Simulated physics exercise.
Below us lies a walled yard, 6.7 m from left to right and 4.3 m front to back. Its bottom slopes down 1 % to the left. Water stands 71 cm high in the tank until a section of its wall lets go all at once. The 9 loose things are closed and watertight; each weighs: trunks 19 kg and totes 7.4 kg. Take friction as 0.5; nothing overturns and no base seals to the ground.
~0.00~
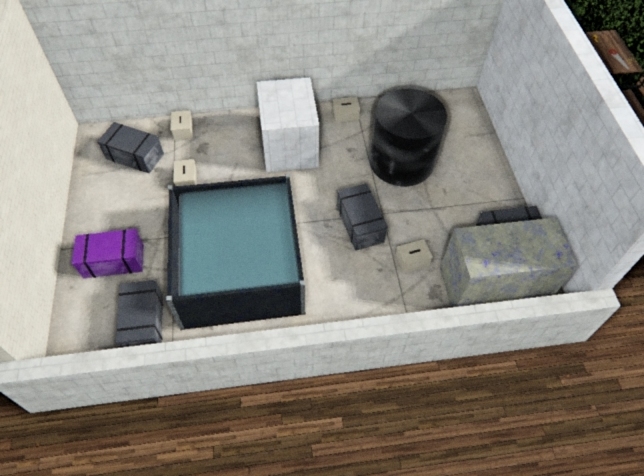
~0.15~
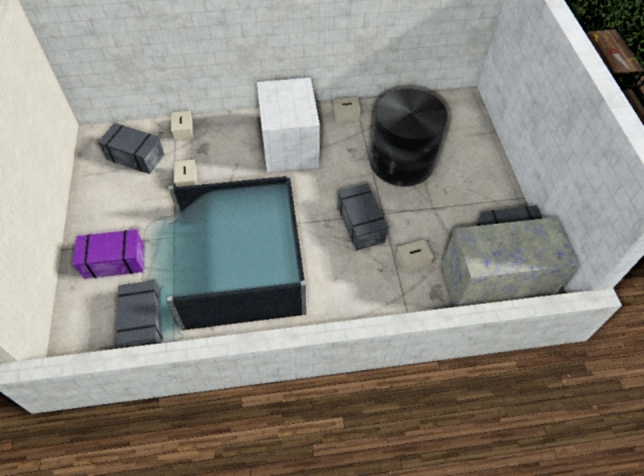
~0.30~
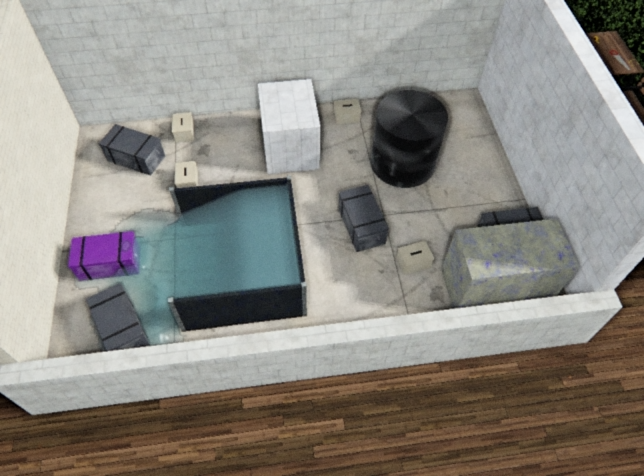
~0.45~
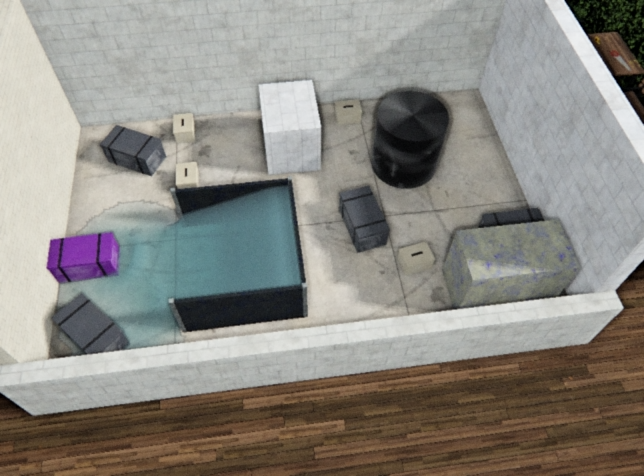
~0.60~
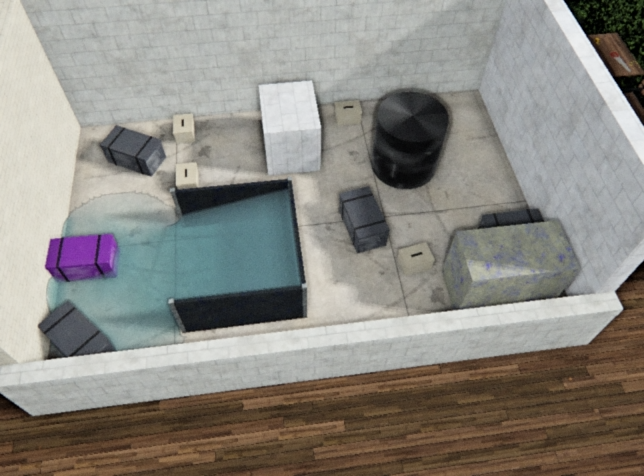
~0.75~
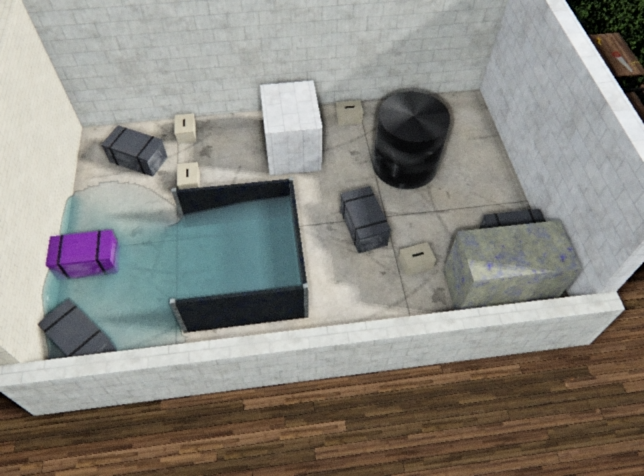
In a walled yard, water pours left from a tank and pushes two trunks leftward.
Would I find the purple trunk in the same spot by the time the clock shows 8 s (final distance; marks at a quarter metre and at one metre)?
Purple trunk gets carried off.
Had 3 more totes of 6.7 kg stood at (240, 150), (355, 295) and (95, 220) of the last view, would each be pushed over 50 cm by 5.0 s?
In turn: Past it, short of it, past it.
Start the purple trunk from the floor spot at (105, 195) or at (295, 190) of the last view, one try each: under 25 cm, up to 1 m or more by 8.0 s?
In turn: It ends far away; it is nudged along.
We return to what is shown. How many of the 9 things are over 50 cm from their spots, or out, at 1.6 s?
I count 2.
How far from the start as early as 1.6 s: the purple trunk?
About 60 cm.
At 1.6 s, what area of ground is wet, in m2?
About 8.5 m2.
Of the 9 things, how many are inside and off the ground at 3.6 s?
2 of them.
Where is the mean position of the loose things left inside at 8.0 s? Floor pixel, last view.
At about (313, 202).
After 1.6 s the purple trunk is near (80, 208), 0.6 m from its start, afloat; 2 afloat.
After 3.6 s the purple trunk is near (209, 101), 2.9 m from its start, afloat; 2 afloat.
After 5.6 s the purple trunk is near (237, 102), 3.1 m from its start, afloat; 5 afloat.
After 8.0 s the purple trunk is near (237, 103), 3.1 m from its start, aground; 4 afloat.
